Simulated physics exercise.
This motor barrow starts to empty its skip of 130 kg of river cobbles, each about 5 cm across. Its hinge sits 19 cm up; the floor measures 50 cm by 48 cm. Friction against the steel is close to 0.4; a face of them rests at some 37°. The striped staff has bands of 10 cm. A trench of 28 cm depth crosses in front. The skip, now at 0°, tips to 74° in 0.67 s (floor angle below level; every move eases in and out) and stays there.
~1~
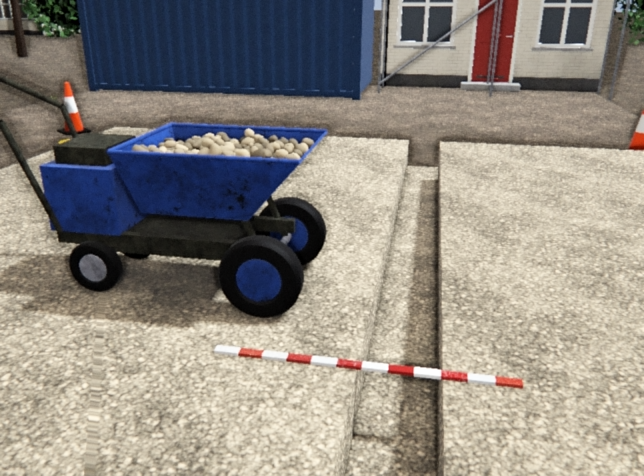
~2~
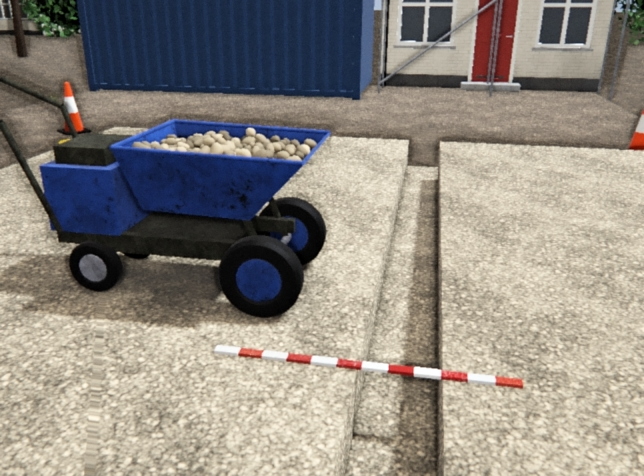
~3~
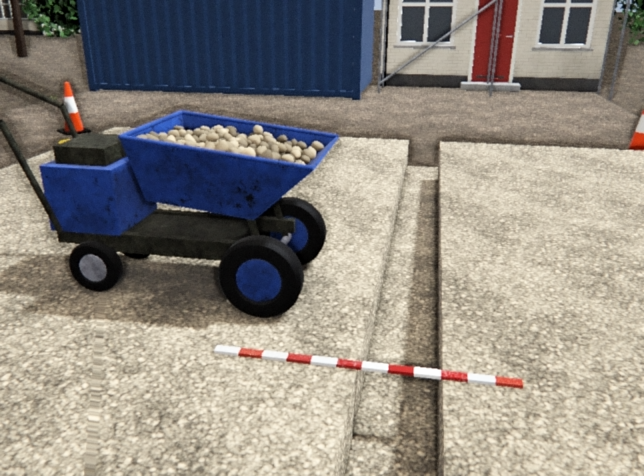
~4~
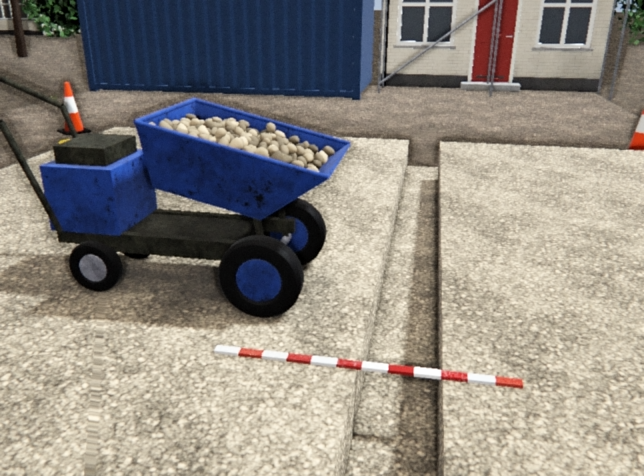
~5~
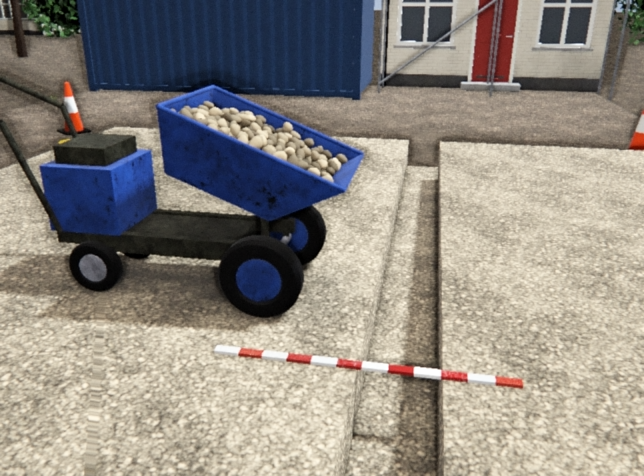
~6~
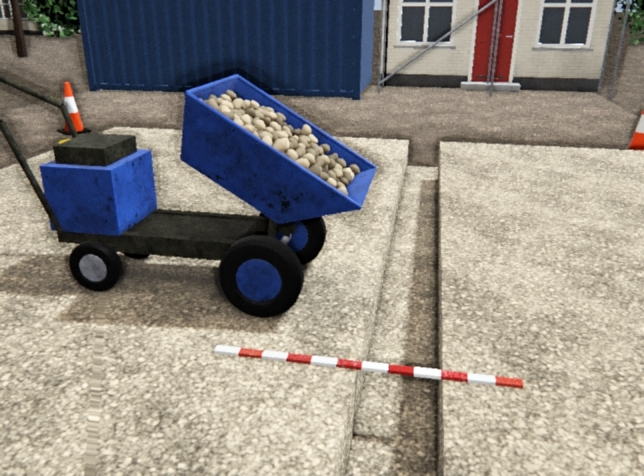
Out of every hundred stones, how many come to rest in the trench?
About 51 per cent.
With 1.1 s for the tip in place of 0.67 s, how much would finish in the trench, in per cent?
In that case some 65 per cent.
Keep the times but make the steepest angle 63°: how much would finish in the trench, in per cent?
Then about 55 per cent.
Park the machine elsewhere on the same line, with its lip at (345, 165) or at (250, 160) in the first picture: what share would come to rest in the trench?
About 15 and 95 per cent.
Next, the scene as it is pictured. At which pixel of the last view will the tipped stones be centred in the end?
Their middle is at about (436, 317).
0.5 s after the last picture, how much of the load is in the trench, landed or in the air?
About 25 per cent by then.
Then, 0.2 s after the last picture the floor is at 62°, 100 % in the skip; the foremost stones are at (388, 231).
Then, 0.5 s after the last picture the floor is at 74°, 55 % in the skip, 25 % in the trench, 20 % past the trench; the foremost stones are at (492, 311).
Then, 0.8 s after the last picture the floor is at 74°, 6 % in the skip, 45 % in the trench, 49 % past the trench; the foremost stones are past the picture's edge.
Then, 2.8 s after the last picture the floor is at 74°, 0 % in the skip, 51 % in the trench, 49 % past the trench; the foremost stones are past the picture's edge.
